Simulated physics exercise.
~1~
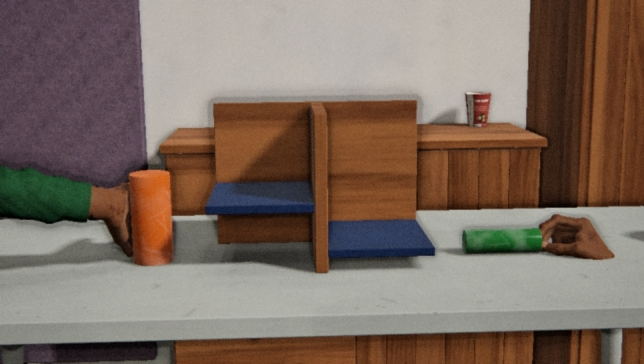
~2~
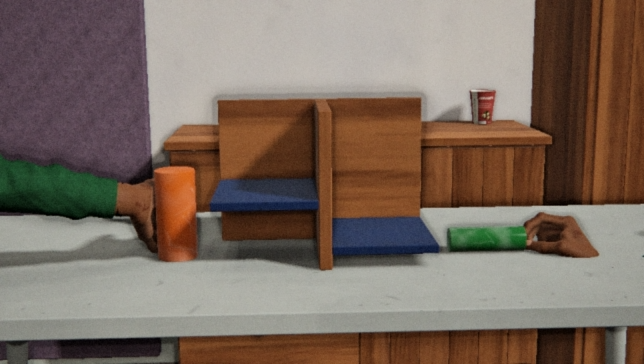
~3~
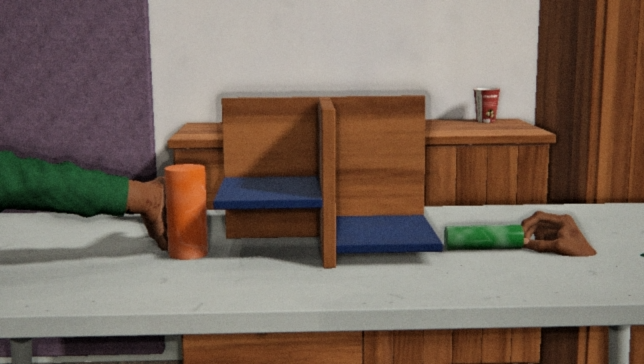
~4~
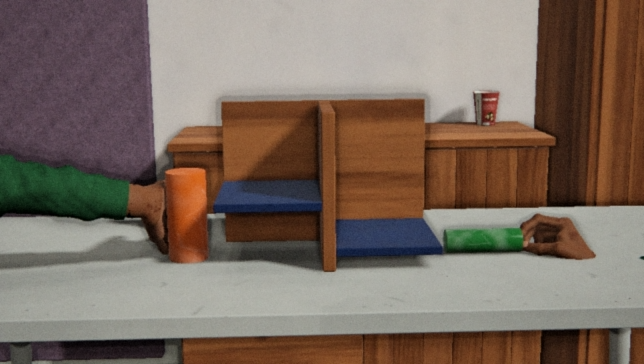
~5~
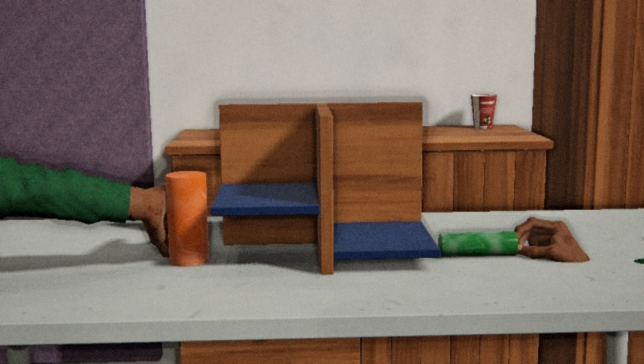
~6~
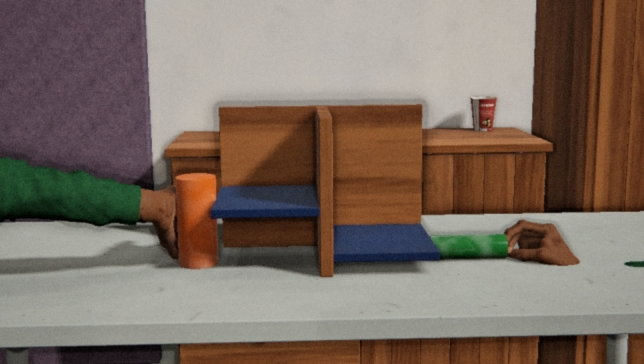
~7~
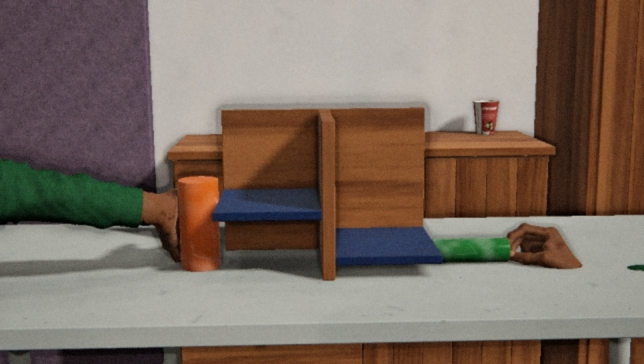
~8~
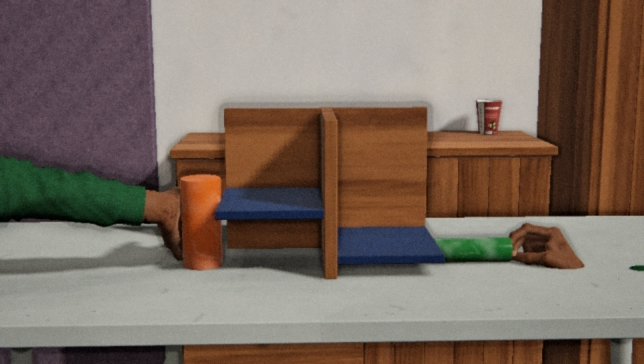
Two hands sliding an upright orange cylinder and a green one on its side inward until both stop at blue shelves' edges.
